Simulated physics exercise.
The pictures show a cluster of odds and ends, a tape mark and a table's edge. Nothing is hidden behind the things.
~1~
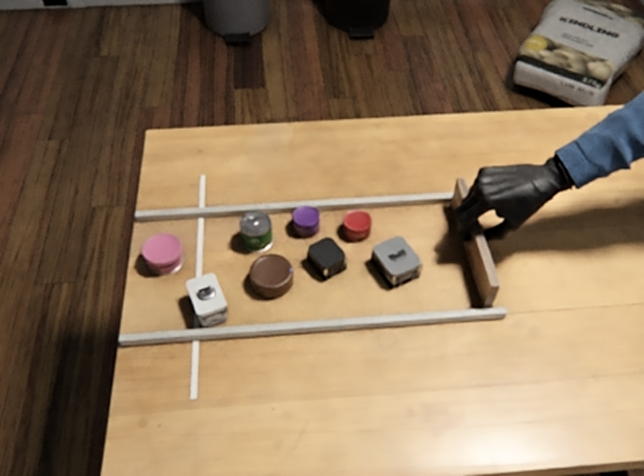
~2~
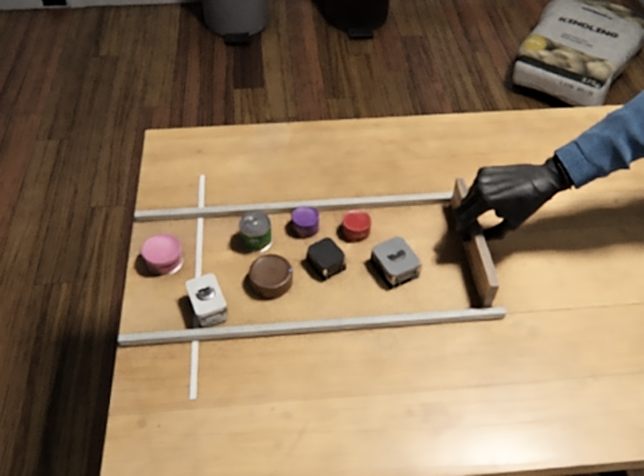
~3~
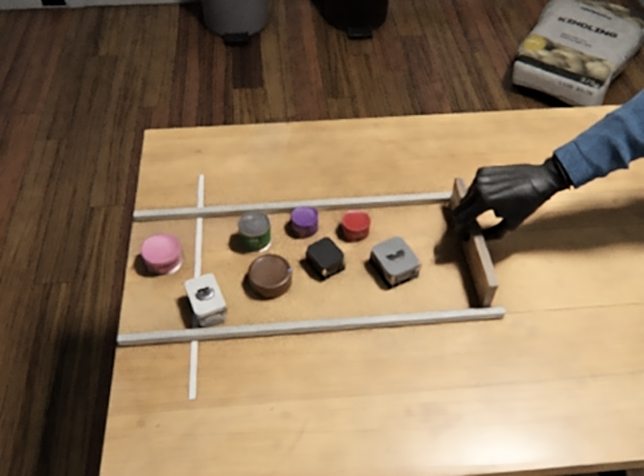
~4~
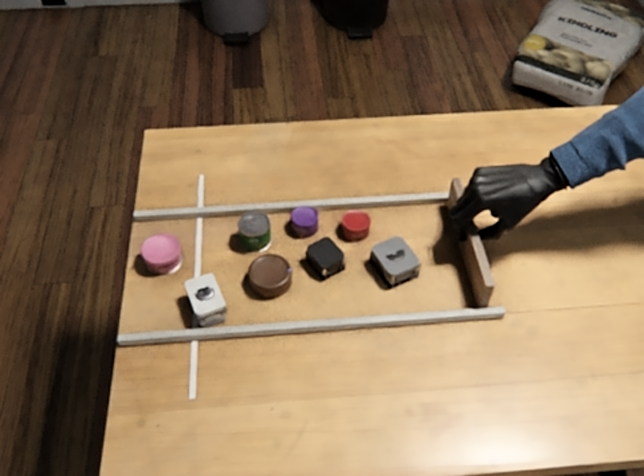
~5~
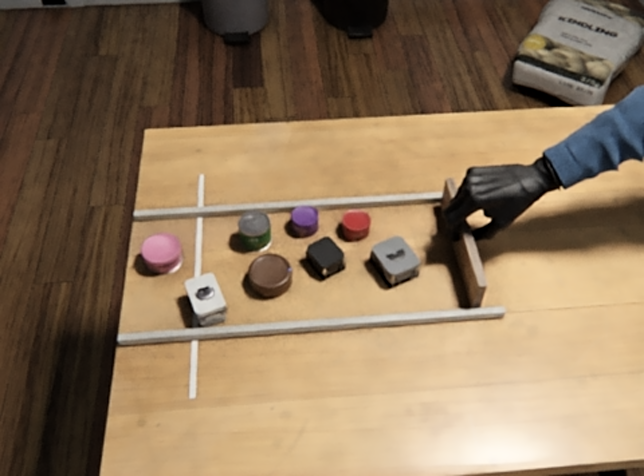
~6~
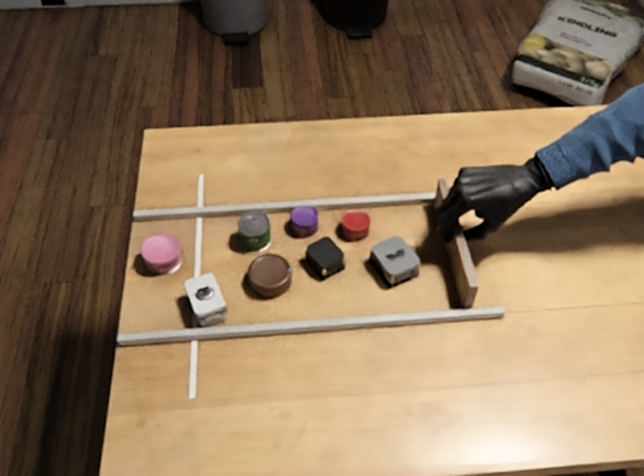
A black-gloved hand holds a wooden board upright across two pale rails on a table, barely shifting it at first. It then slides the board a short way left, toward a loose group of small tins, tubs and cases, which stay almost still around the white tape line.
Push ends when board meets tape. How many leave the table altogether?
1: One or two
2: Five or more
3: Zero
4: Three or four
One or two.
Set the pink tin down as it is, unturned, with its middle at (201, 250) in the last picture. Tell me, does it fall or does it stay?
This time it winds up down.
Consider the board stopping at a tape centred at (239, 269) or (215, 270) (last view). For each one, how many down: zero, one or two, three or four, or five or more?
At the first spot it would be none at all, and at the second zero.
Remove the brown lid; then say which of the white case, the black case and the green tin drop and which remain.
Outcome - white case staying, black case staying, green tin staying.
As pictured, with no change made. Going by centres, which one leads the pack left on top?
Result - the brown lid.
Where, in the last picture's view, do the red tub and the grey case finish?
Roughly at (183, 245) and at (179, 272), in that order.
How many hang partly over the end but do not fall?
Count of overhanging things: 1.
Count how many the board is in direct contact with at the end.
That would be 4 of them.
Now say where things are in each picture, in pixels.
The first picture shows pink tin (164, 254); white case (208, 301); green tin (257, 232); board (474, 241); tape (199, 272).
The second picture shows white case (207, 301); black case (326, 259).
The third picture shows green tin (255, 232); grey case (395, 262).
The fourth picture shows pink tin (162, 254); red tub (356, 226).
The fifth picture shows white case (206, 300); brown lid (271, 276).
The sixth picture shows pink tin (162, 254); white case (206, 300); green tin (255, 232); board (454, 241); tape (197, 271).
Early on, none off yet; pink tin at rest near (162, 254); white case at rest near (206, 300); green tin at rest near (255, 232).
A while later, none off yet; pink tin at rest near (162, 254); white case moving near (198, 304); green tin at rest near (254, 232).
Further along, none off yet; pink tin moving near (157, 254); white case travelled about its own width near (172, 314); green tin travelled well along near (198, 228).
Finally, the number that fall off is one or two; lost, pink tin.
